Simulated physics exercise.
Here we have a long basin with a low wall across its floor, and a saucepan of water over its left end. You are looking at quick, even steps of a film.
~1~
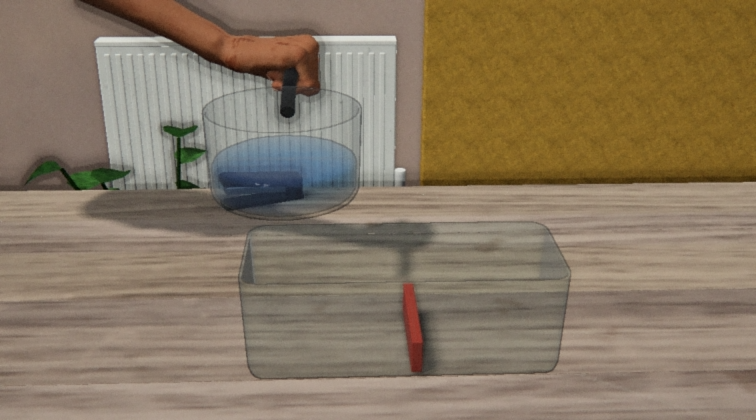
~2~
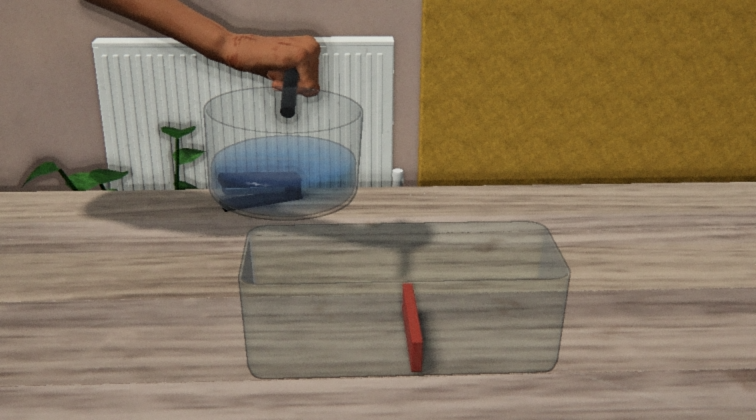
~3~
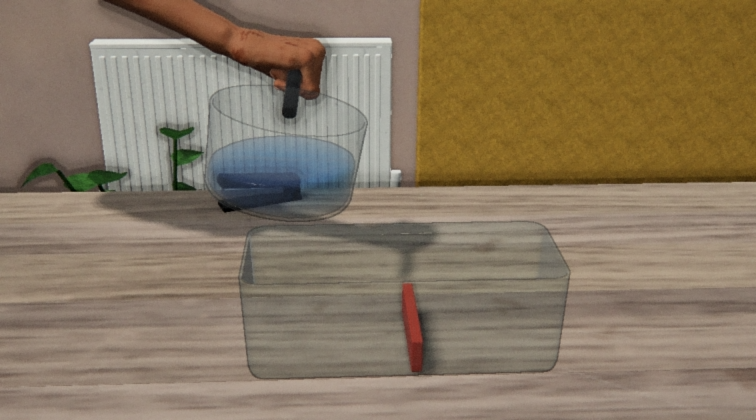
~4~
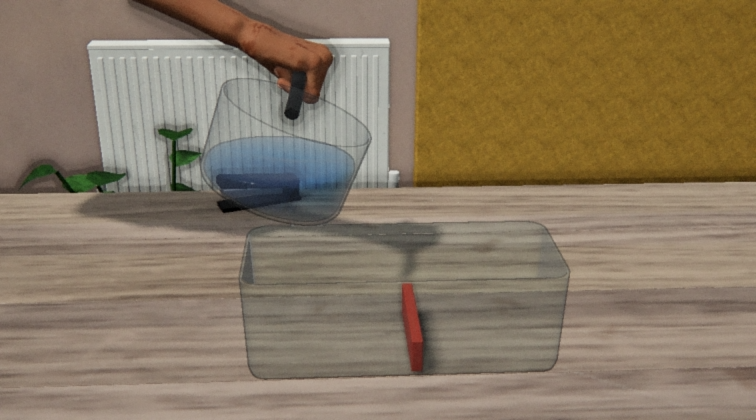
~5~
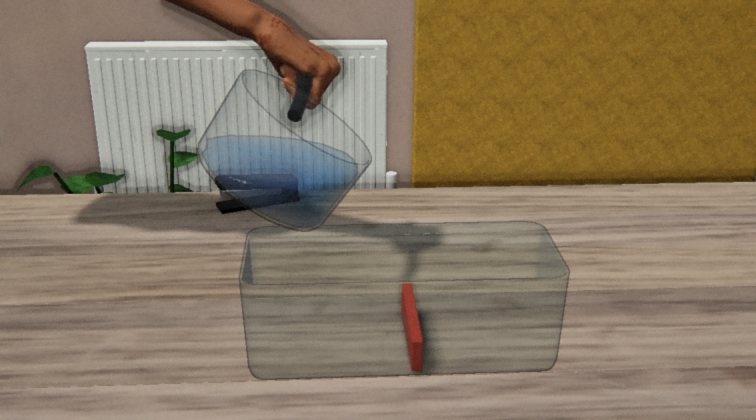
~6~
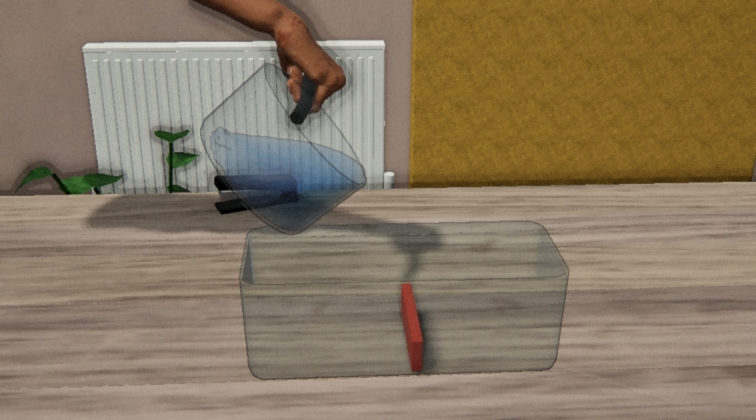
A hand held a clear saucepan of blue water above the left end of a long see-through basin with a low red wall inside, then tilted it steeply to the right.
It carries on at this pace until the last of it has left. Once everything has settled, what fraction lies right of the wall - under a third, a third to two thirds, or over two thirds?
Honestly, the portion right of the wall stays beneath a third.
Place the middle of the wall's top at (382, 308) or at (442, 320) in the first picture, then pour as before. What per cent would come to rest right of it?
60 per cent, then 20 per cent, roughly.
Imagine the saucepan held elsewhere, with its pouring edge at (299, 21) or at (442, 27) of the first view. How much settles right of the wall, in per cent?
It would come to near 10 per cent, and then near 80 per cent.
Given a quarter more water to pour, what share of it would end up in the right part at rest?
The share comes to some 20 parts in a hundred.
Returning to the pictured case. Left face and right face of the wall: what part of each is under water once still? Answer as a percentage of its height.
Once it settles, the left reaches around 60 and the right around 10.
A moment on, the saucepan is tipped right over and 34 per cent is still to pour, 37 is left of the wall and 2 right of it.
Next, the saucepan is tipped right over and 14 per cent is still to pour, 72 is left of the wall and 6 right of it.
Then the saucepan is tipped right over and 3 per cent is still to pour, 79 is left of the wall and 10 right of it.
Later the saucepan is tipped right over and 0 per cent is still to pour, 84 is left of the wall and 11 right of it.
At rest 85 per cent lies left of the wall, 11 right of it and 4 outside.
